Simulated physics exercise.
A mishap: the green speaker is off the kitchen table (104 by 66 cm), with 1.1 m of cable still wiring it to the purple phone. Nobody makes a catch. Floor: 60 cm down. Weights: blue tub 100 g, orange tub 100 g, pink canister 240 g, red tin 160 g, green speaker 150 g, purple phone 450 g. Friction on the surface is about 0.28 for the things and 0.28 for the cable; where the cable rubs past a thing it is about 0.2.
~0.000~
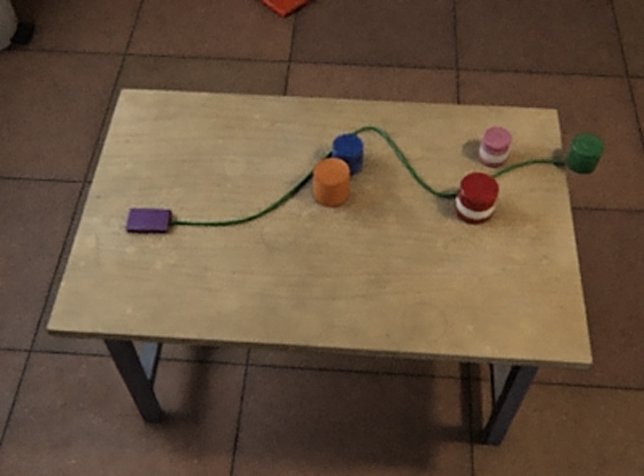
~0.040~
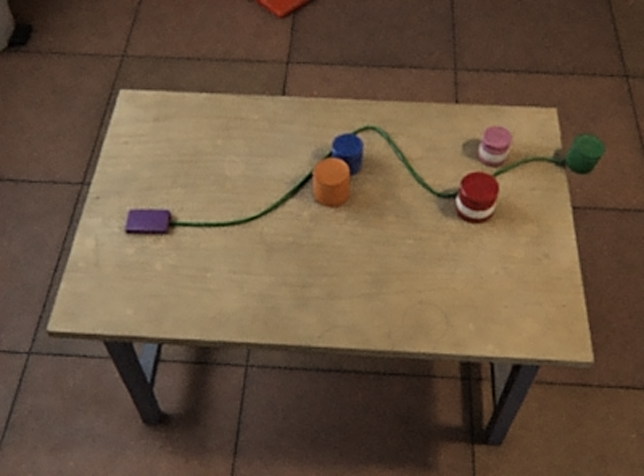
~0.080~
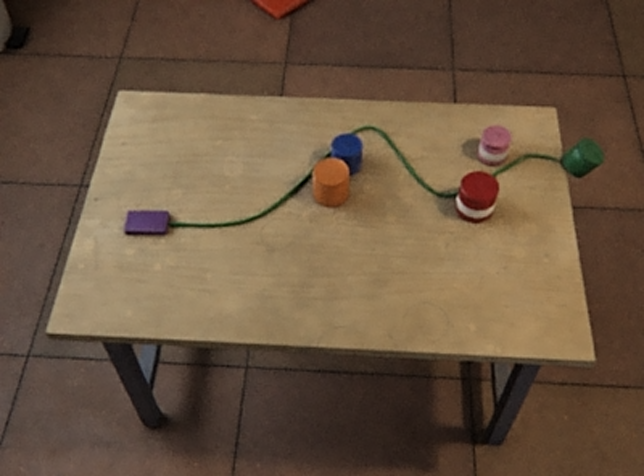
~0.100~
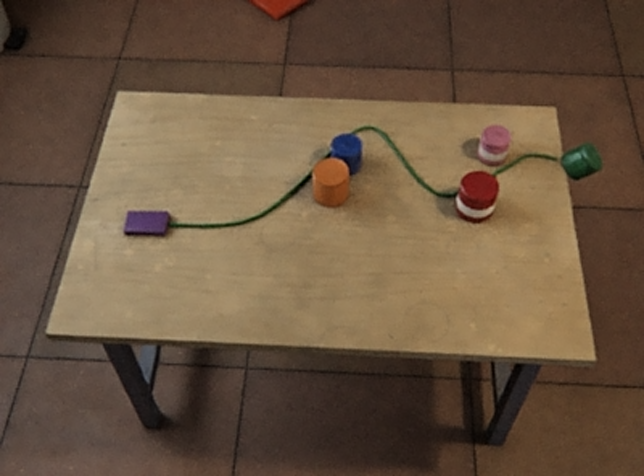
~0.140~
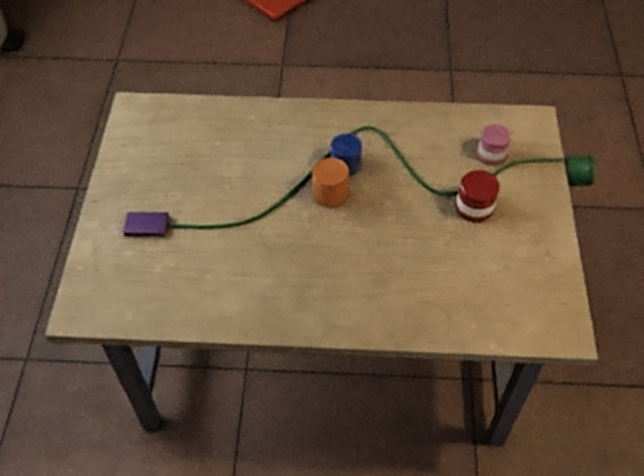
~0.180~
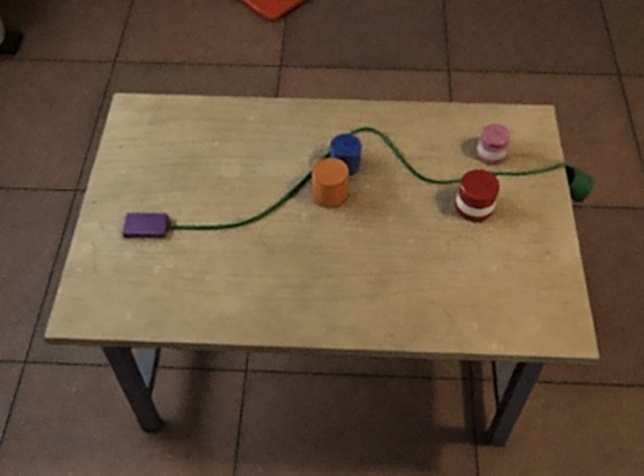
The clip opens on a wooden table where a green cord winds from a flat purple block past blue, orange, red and pink containers to a green cylinder at the right edge. The cylinder tilts and drops slightly beyond the edge, drawing the cord's right section straighter, while everything else stays nearly still.
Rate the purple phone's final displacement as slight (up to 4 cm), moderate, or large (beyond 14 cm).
Moderate.
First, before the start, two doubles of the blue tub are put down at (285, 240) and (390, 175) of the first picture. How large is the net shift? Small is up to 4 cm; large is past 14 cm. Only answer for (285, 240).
Slight.
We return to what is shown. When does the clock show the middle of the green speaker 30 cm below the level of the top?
0.55 s.
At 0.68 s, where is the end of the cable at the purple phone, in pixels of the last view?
At about pixel (191, 211).
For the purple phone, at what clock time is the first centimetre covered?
For the purple phone, 0.34 seconds.
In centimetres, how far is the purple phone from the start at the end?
Net shift for the purple phone is around 8 cm.
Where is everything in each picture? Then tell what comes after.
In the first frame, purple phone (148, 218); cable runs through (521, 164) (434, 192) (376, 129) (308, 177) (223, 223).
In the second frame, green speaker (588, 145); cable runs through (520, 163) (376, 128) (223, 224).
In the third frame, green speaker (583, 158); cable runs through (518, 161) (375, 128) (223, 225).
In the fourth frame, green speaker (582, 162); cable runs through (518, 161) (375, 128) (223, 225).
In the fifth frame, green speaker (579, 171); cable runs through (521, 161) (374, 128) (222, 226).
In the sixth frame, purple phone (145, 223); cable runs through (544, 170) (444, 182) (374, 130) (306, 178) (222, 226).
By 0.4 s, the cable's tail end at (181, 211); purple phone 3 cm off its start, blue tub 11 cm off its start, green speaker over the edge.
By 0.7 s, the cable's tail end at (191, 211); purple phone 5 cm off its start, blue tub 16 cm off its start, green speaker over the edge.
By 0.9 s, the cable's tail end at (198, 211); purple phone 7 cm off its start at (175, 212), blue tub 16 cm off its start at (386, 197), green speaker over the edge.
By 1.2 s, the cable's tail end at (202, 210); purple phone 7 cm off its start, blue tub 16 cm off its start, green speaker over the edge.
By 2.4 s, the cable's tail end at (202, 210); purple phone 7 cm off its start at (179, 212), blue tub 16 cm off its start at (386, 197), green speaker over the edge, orange tub 3 cm off its start at (328, 181).
